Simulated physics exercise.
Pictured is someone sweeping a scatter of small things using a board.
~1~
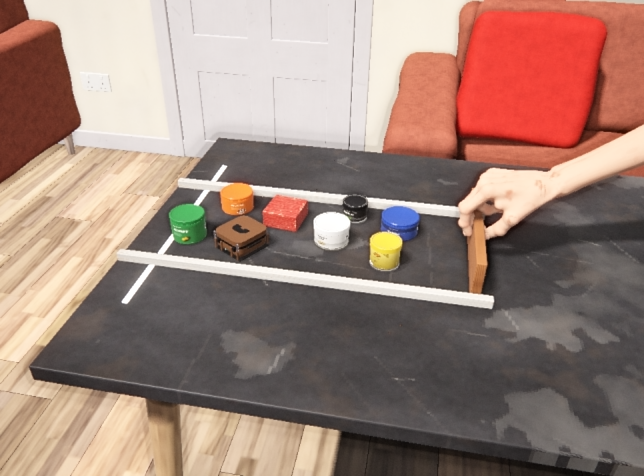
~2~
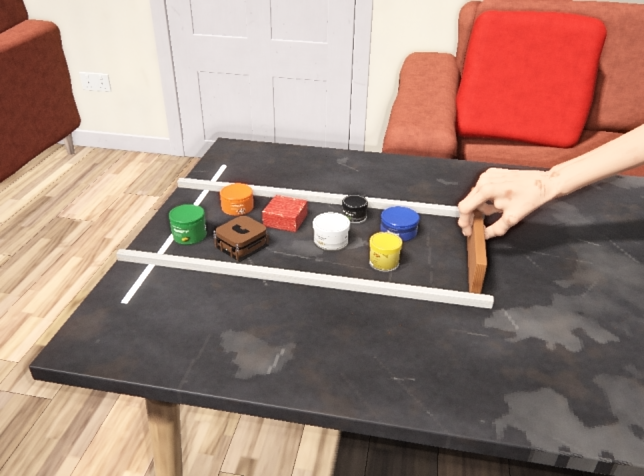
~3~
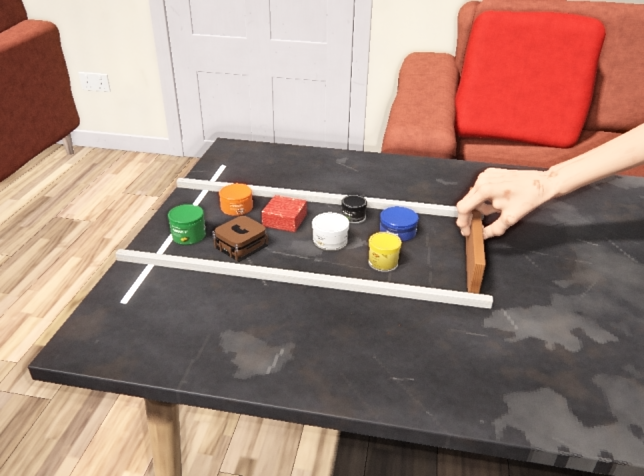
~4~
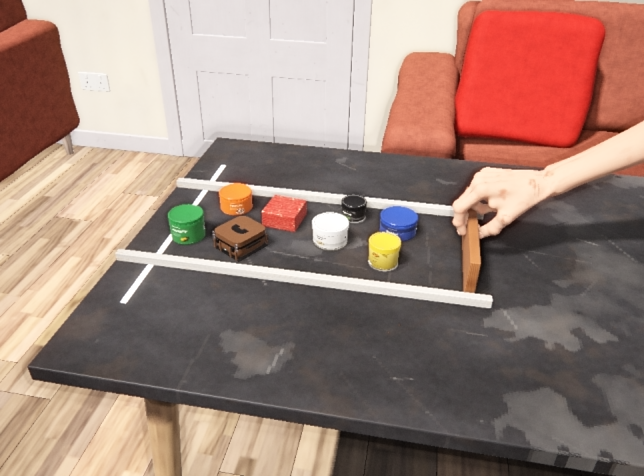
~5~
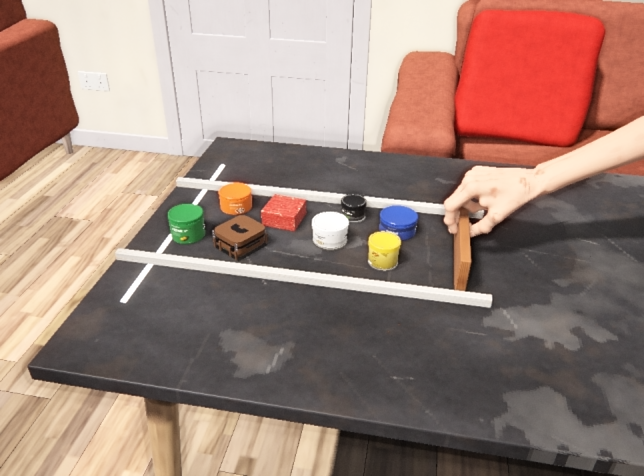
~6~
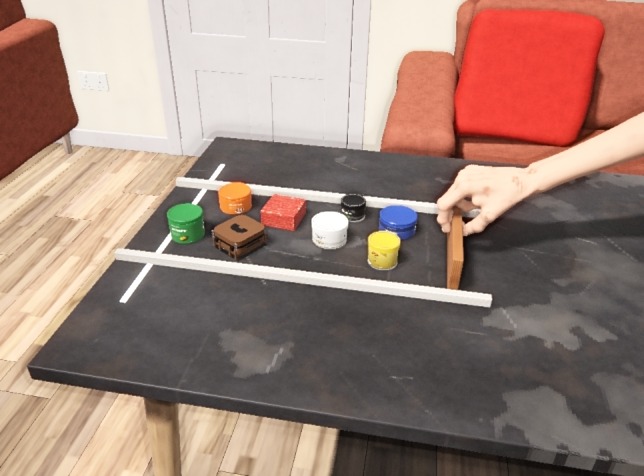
A dark, marbled table fills a living room seen from above at an angle, with red seating and a pale door behind. Between two white rails sit green, orange, white, black, blue and yellow tubs, a red box and a brown case, with white tape crossing at left. From the right, a hand slides an upright wooden board slightly left, while the objects and camera stay practically still.
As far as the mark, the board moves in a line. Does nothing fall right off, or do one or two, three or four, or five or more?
Three or four fall off.
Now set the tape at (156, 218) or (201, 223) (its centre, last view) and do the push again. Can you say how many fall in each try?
First 8, second 2.
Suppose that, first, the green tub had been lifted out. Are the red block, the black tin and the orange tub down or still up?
The red block? It heads down. The black tin? It does not drop. The orange tub? It heads down.
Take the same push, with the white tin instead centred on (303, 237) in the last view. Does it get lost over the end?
From there it holds on.
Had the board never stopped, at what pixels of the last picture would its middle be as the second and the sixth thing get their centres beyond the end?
Near (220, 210) first, near (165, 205) second.
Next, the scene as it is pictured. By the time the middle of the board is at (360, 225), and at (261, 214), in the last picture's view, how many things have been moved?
The number moved is 4 and then 8.
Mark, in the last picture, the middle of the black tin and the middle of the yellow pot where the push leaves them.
About (189, 186), and about (149, 233).
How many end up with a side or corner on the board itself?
The count is 4.
Soon after, none off yet; green tub at rest near (187, 224); orange tub at rest near (235, 199); brown case at rest near (240, 237).
Then, none off yet; green tub at rest near (187, 224); orange tub moved a little near (223, 196); brown case moved a little near (229, 239).
Further on, none off yet; green tub moved about its own width near (150, 215); orange tub moved well along near (168, 186); brown case moved well along near (166, 234).
By the end, the number that fall off is three or four; fallen, red block, brown case, orange tub and green tub.
